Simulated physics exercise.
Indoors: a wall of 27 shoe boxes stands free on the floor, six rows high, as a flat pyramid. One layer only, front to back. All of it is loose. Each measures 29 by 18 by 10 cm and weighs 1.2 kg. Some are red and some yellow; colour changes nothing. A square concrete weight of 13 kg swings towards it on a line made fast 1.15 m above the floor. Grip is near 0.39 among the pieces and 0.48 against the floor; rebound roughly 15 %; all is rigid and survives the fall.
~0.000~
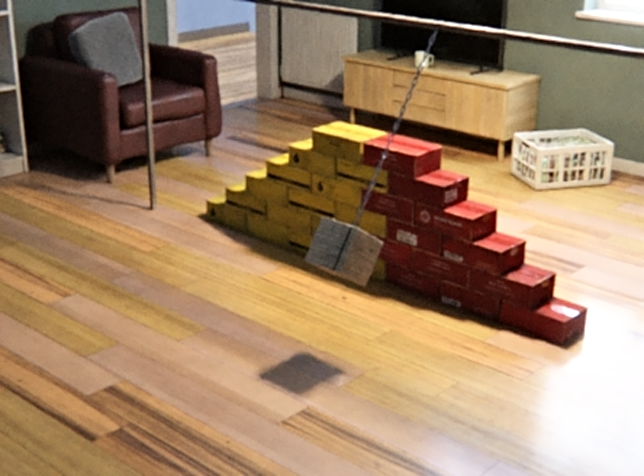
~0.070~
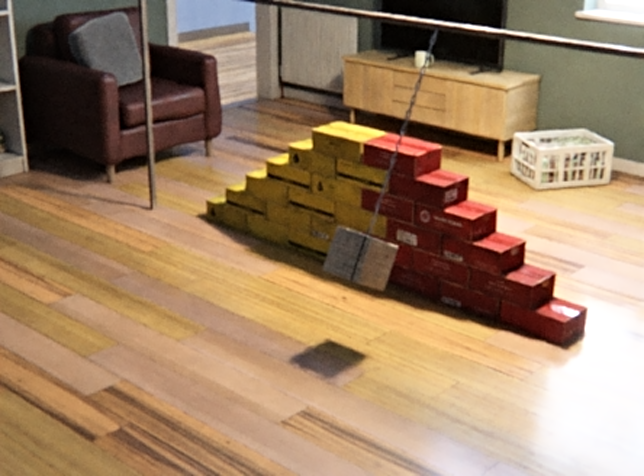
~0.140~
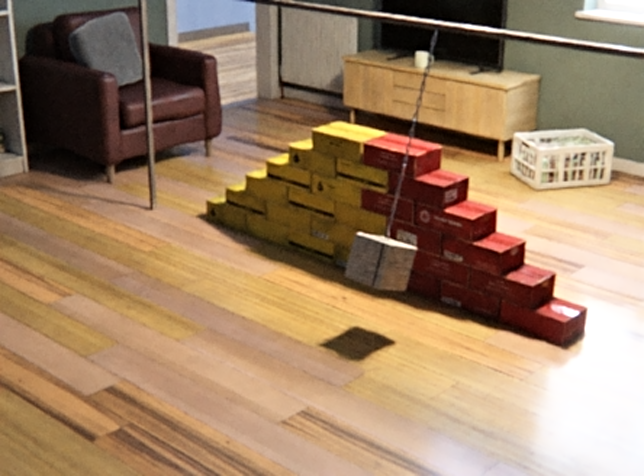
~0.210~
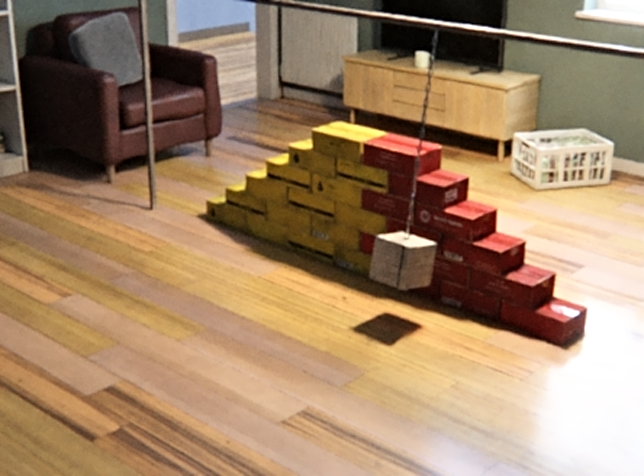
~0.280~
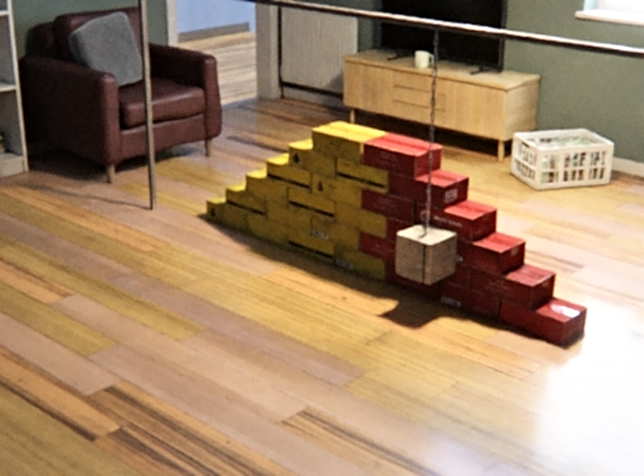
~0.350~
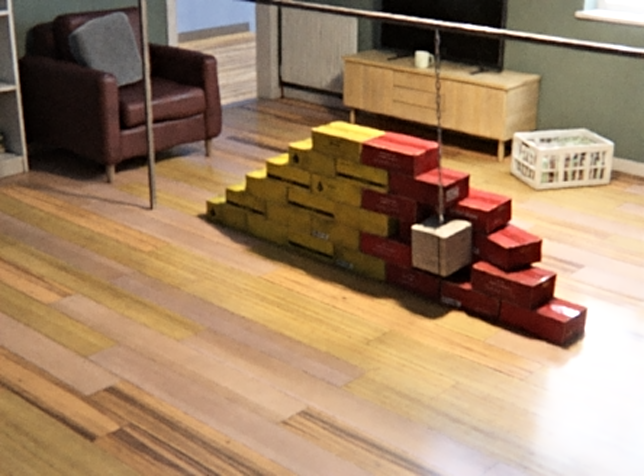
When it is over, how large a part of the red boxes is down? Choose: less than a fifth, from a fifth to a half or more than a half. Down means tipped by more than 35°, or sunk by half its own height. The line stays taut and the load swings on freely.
It comes to between a fifth and a half.
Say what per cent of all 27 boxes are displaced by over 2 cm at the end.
It is 30 per cent.
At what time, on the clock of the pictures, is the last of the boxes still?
Near 1.5 s.
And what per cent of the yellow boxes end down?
By colour: Yellow 0 per cent.
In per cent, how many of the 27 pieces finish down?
Roughly 15 per cent of them.
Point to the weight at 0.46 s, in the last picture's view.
Near (463, 230).
By 0.41 s, line 12° past plumb; none of the 12 red boxes down (0 of 27 in all colours); top red box unmoved.
By 0.46 s, line 16° past plumb; 1 of the 12 red boxes down (1 of 27 in all colours); top red box moved 13 mm.
By 0.62 s, line 24° past plumb; 3 of the 12 red boxes down (3 of 27 in all colours); top red box moved 40 mm.
By 0.90 s, line 23° past plumb; 4 of the 12 red boxes down (4 of 27 in all colours); top red box moved 52 mm; top yellow box moved 13 mm.
When it is over (1.5 s), line 20° before plumb; 4 of the 12 red boxes down (4 of 27 in all colours); top red box moved 54 mm; top yellow box moved 13 mm. That is 33 per cent. In pixels of the last frame, middles, top red box near (410, 152), top yellow box near (349, 141).
